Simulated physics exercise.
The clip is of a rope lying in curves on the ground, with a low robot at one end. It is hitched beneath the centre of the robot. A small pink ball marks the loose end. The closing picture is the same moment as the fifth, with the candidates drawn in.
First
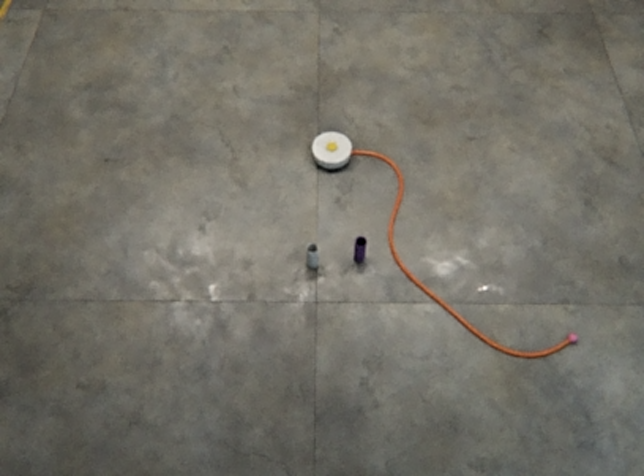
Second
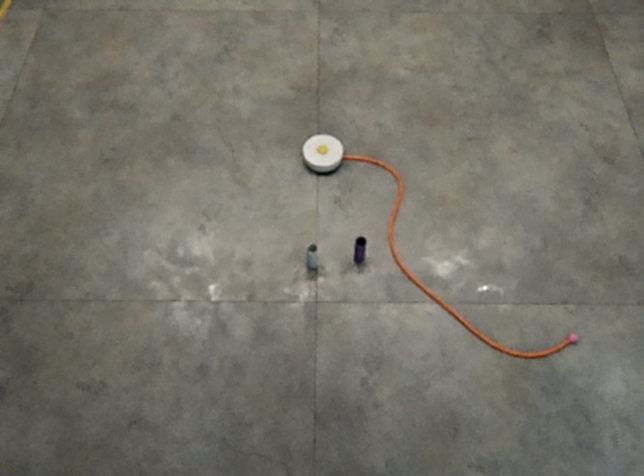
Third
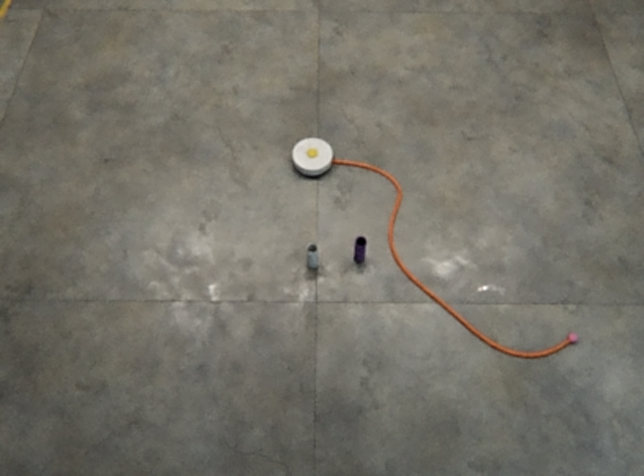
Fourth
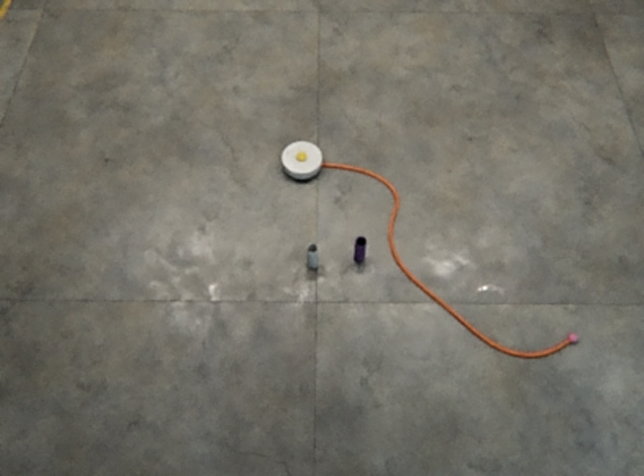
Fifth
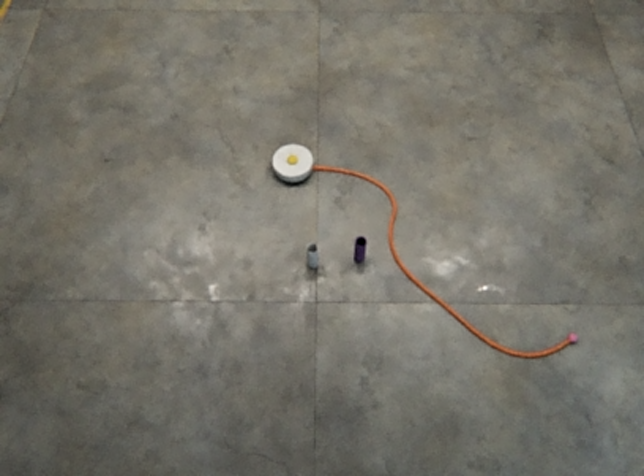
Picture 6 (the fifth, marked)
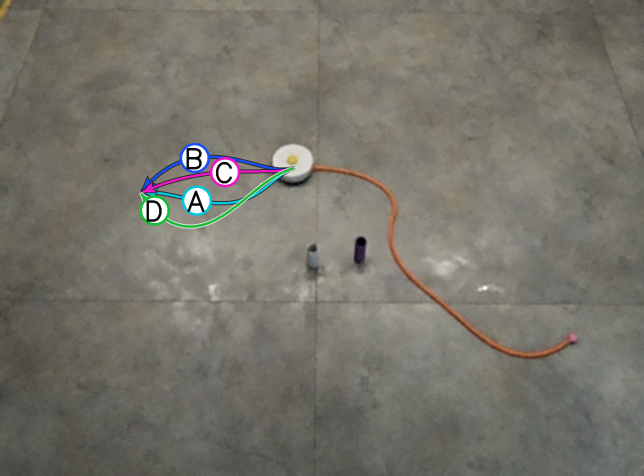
A round white robot slid slowly to the left across the grey floor, drawing the near end of a curved orange rope along with it, while the rope's far end and two small posts stayed still.
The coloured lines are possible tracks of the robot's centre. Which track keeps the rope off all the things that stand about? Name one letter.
Take B.
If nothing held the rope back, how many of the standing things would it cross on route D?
Two.
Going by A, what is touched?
It is the purple post.
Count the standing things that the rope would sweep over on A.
It sweeps one.
On the marked copy, A from (293, 168) via (227, 203) to (144, 193); B from (293, 168) via (214, 157) to (143, 191); C from (293, 168) via (215, 173) to (142, 192); D from (293, 168) via (218, 219) to (142, 194).
Taking B. A third of the way, robot (232, 155), middle of the rope (385, 254), free end (566, 342).
Two thirds of the way, robot (170, 162), middle of the rope (339, 231), free end (515, 330).
When it is over, robot (139, 189), middle of the rope (323, 227), free end (498, 321); nothing has been touched.
As for the rest, A meets the purple post; C meets the purple post; D meets the purple post and white post.
